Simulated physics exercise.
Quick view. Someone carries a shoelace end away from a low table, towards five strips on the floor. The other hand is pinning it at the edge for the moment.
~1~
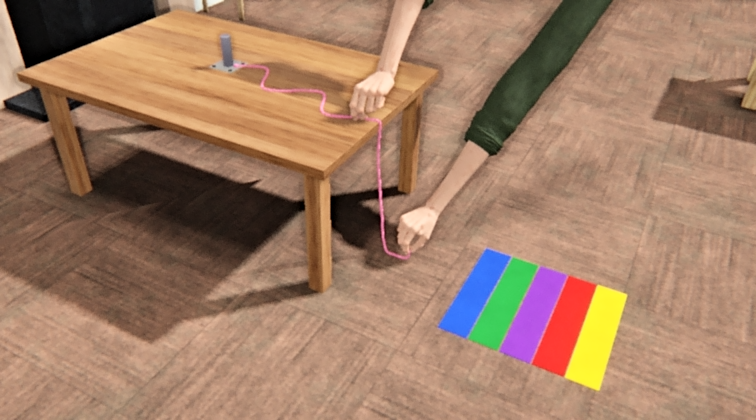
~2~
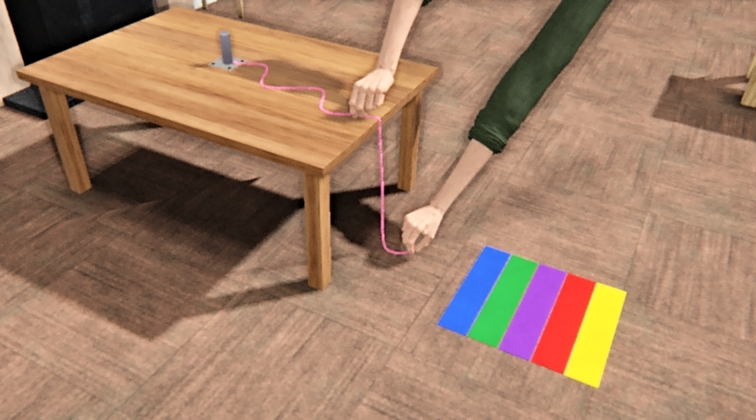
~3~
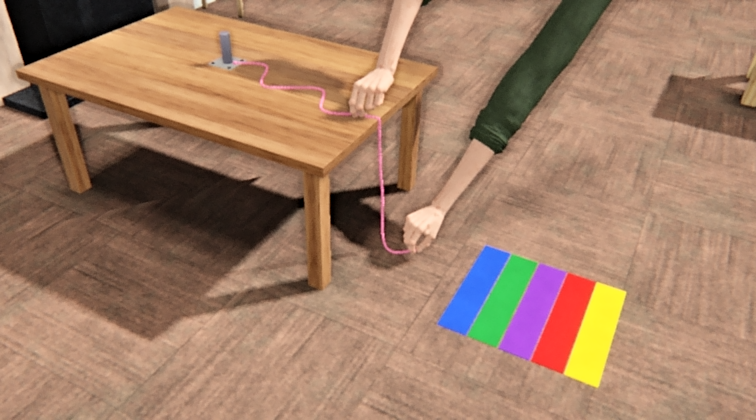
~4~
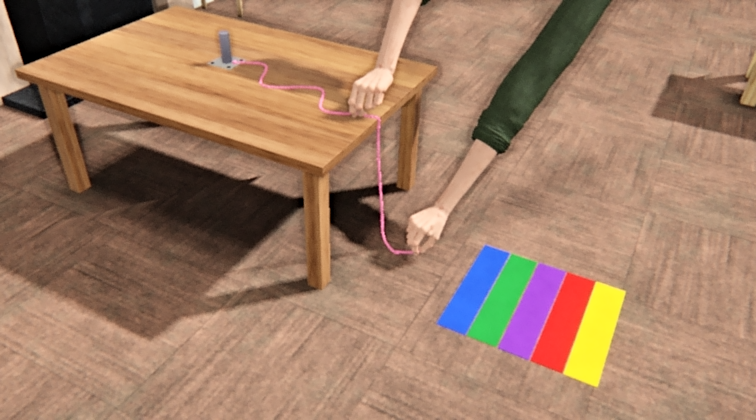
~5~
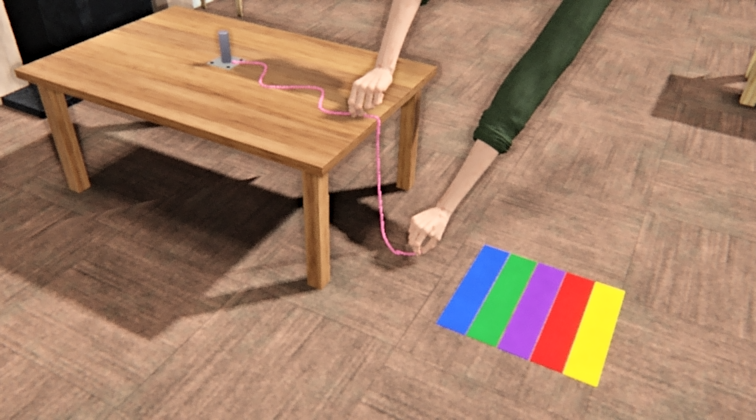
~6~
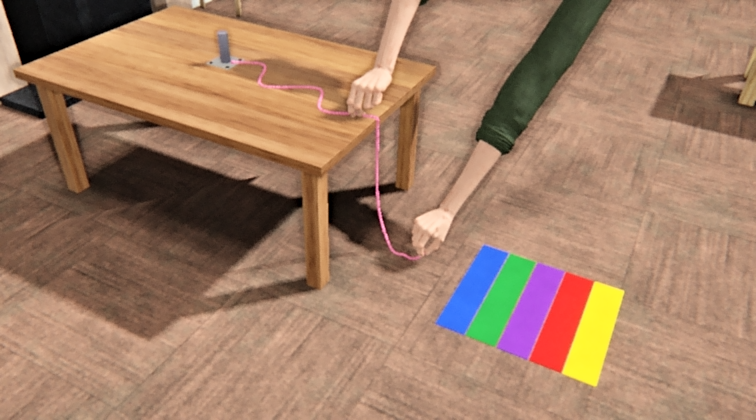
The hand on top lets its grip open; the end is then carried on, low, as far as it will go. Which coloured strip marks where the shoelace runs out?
Red.
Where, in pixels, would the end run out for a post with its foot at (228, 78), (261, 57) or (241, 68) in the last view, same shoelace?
Close to (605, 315), (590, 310) and (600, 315) in that order.
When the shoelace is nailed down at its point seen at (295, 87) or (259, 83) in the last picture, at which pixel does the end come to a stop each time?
In order of the tries, it's near (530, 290) and near (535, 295).
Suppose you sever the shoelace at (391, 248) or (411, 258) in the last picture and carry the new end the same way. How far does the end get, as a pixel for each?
The first cut gives (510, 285) and the second gives (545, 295).
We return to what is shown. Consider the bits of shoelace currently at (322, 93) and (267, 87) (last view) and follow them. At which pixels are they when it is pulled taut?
Near (347, 105) and (298, 88).
Soon after, end near (500, 280); over green.
After that, end near (543, 295); over purple.
At the stop, end near (568, 304); over red. The red one.
